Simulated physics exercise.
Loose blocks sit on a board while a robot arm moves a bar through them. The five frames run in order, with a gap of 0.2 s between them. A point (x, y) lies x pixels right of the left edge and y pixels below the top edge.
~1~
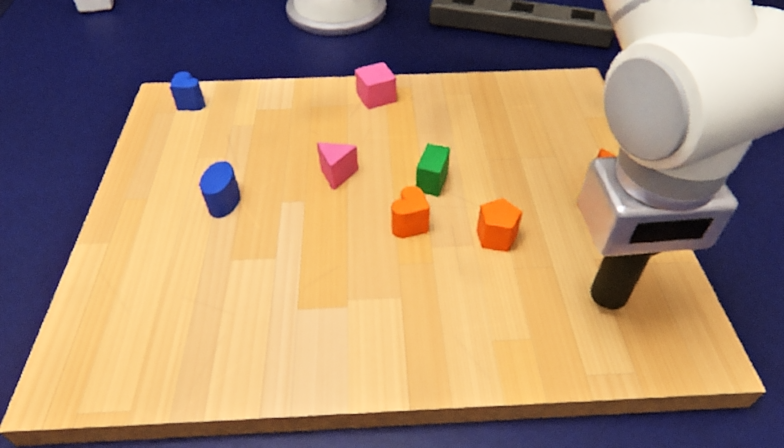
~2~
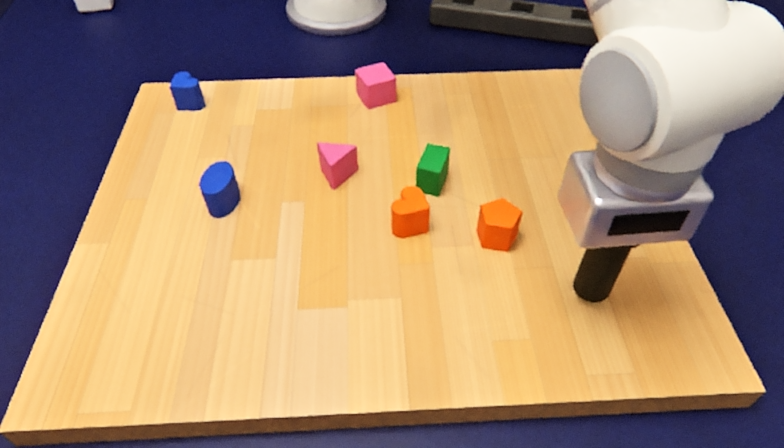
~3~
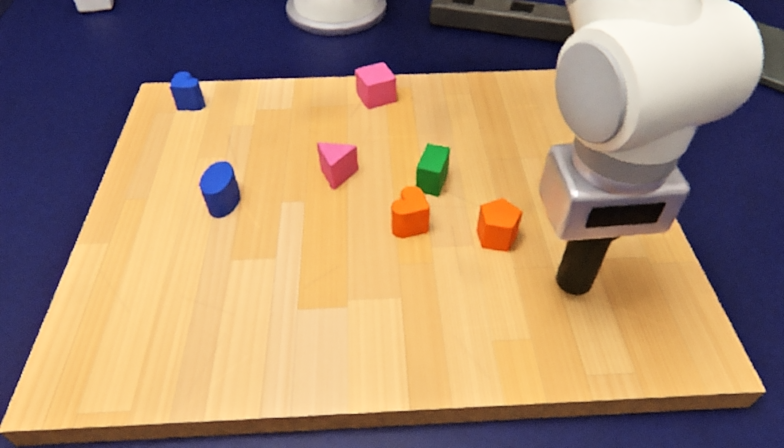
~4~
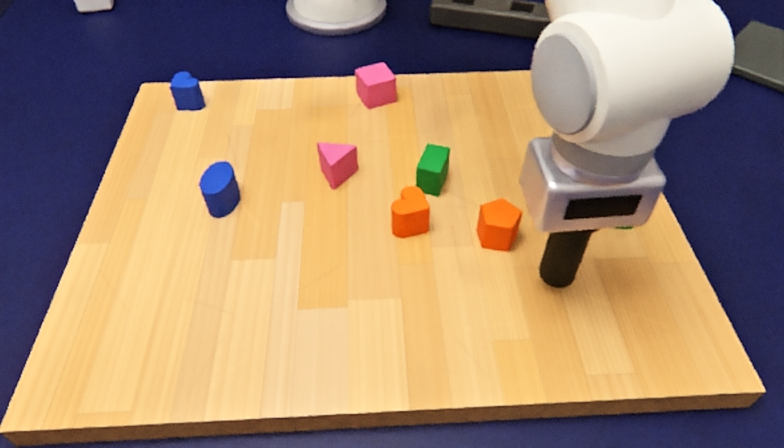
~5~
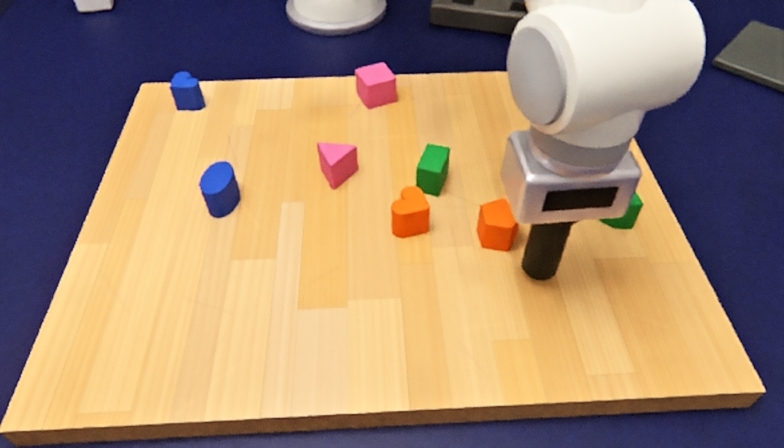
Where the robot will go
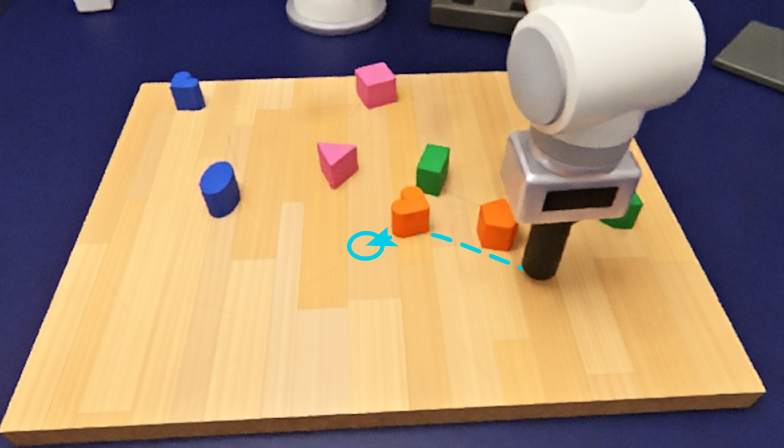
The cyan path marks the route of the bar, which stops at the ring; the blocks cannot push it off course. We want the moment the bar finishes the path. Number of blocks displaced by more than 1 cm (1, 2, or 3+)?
I'd put the number at two.
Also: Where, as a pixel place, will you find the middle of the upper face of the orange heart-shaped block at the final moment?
Expect it around (373, 189).
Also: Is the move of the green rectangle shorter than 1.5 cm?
Yes, that is how it ends up.
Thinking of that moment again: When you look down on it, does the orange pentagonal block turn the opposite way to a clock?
No.
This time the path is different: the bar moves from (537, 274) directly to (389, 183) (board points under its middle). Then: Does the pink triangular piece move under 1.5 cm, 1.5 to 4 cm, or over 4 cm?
Below 1.5 cm.
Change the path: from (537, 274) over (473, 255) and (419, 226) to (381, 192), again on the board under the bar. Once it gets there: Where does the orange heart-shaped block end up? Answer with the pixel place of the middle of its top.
I'd expect the centre of its top face to be at (354, 181).
The drawn path runs from (537, 274) through (479, 251) and (422, 233) to (366, 246).
The first path, step by step. One third of the way, bar at (480, 244); orange pentagonal block at (490, 201), turned 20° clockwise.
Two thirds of the way, bar at (421, 226); orange heart-shaped block at (390, 193); orange pentagonal block at (490, 201), turned 20° clockwise.
At the end, bar at (365, 238); orange heart-shaped block at (373, 189), turned 55° clockwise; green rectangle not moved; orange pentagonal block at (490, 201), turned 20° clockwise.
